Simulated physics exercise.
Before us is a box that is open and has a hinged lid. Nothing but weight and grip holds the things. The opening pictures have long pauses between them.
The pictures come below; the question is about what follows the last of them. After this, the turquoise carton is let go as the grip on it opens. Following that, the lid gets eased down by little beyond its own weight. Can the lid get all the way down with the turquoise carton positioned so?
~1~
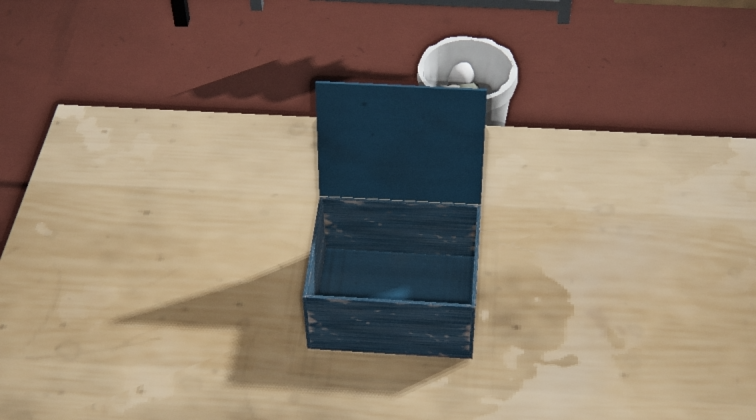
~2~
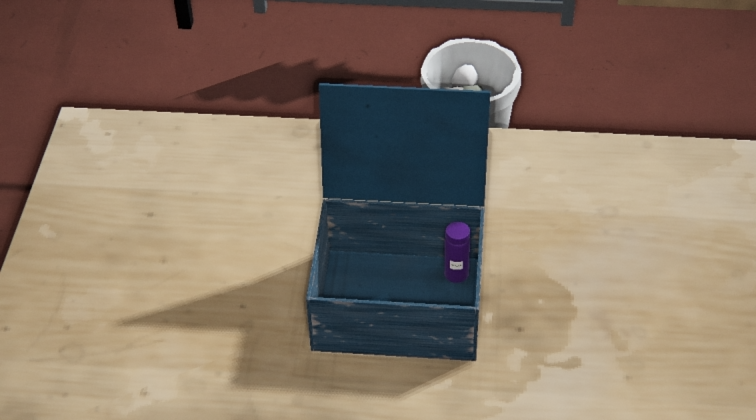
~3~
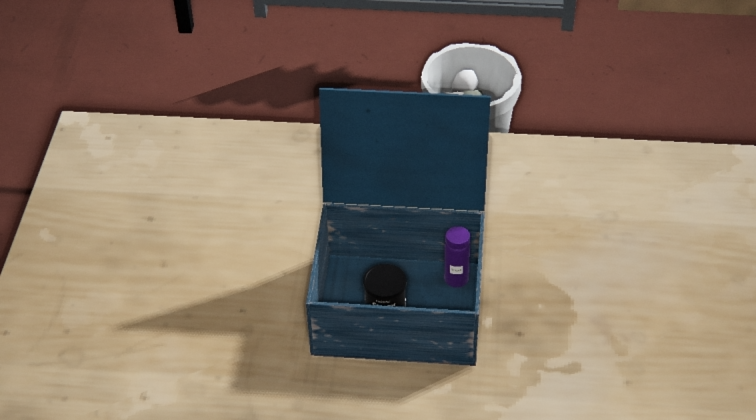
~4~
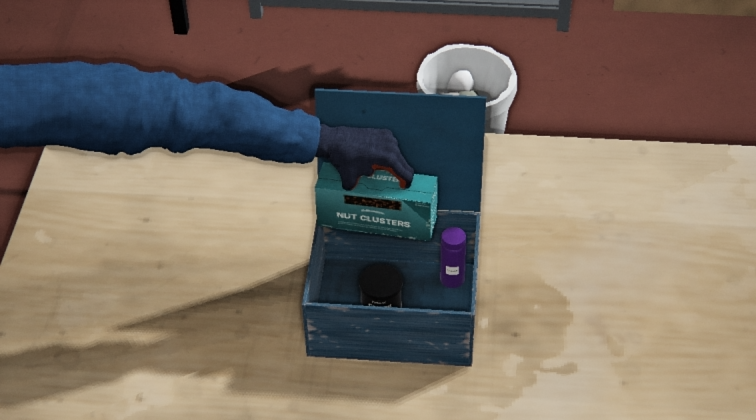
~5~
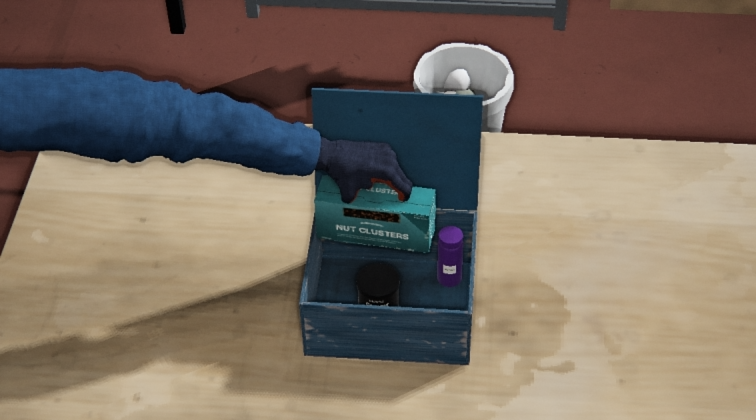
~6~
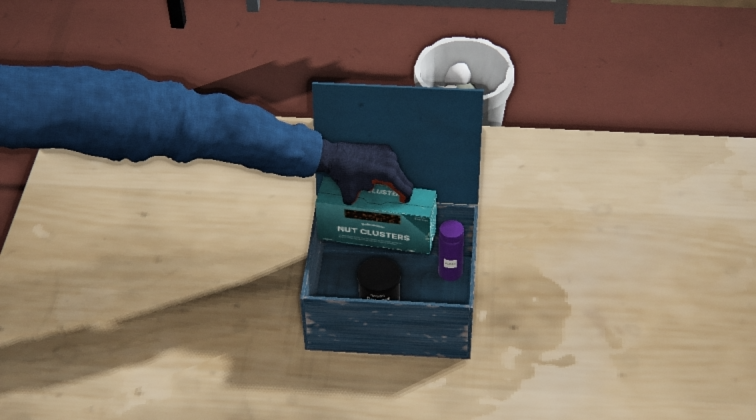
Yes, the lid gets all the way down.
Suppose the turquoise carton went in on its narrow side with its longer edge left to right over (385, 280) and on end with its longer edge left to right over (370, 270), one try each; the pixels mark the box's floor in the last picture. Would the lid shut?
Well, the first time the lid gets all the way down, and the second time it can't get down.
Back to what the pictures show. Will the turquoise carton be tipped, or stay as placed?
Simply put, it gets tilted.
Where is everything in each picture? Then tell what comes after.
The last thing is not in view yet, in the first frame.
The last thing is not in view yet, in the second frame.
The last thing is not in view yet; black tin (385, 297), in the third frame.
Still above its spot; turquoise carton (376, 202); black tin (381, 298), in the fourth frame.
Still above its spot; turquoise carton (376, 214); black tin (378, 297), in the fifth frame.
In place under the hand; turquoise carton (377, 215); black tin (379, 291), in the sixth frame.
Then, 0.40 s on from there, turquoise carton turned 51° from how it was put near (377, 262); black tin shifted about its own width.
Then, 1.40 s on from there, lid 74° above the rim; turquoise carton on its side near (382, 266); black tin shifted about its own width.
Then, 1.80 s on from there, lid 35° above the rim; turquoise carton on its side near (382, 266); black tin shifted about its own width.
Then, 2.10 s on from there, lid shut; turquoise carton on its side near (382, 266); black tin shifted about its own width.
In the end, lid shut; toppled in the box, turquoise carton; moved from the start, black tin; purple shaker unmoved. At the end, from the last picture's camera, turquoise carton near (382, 266).
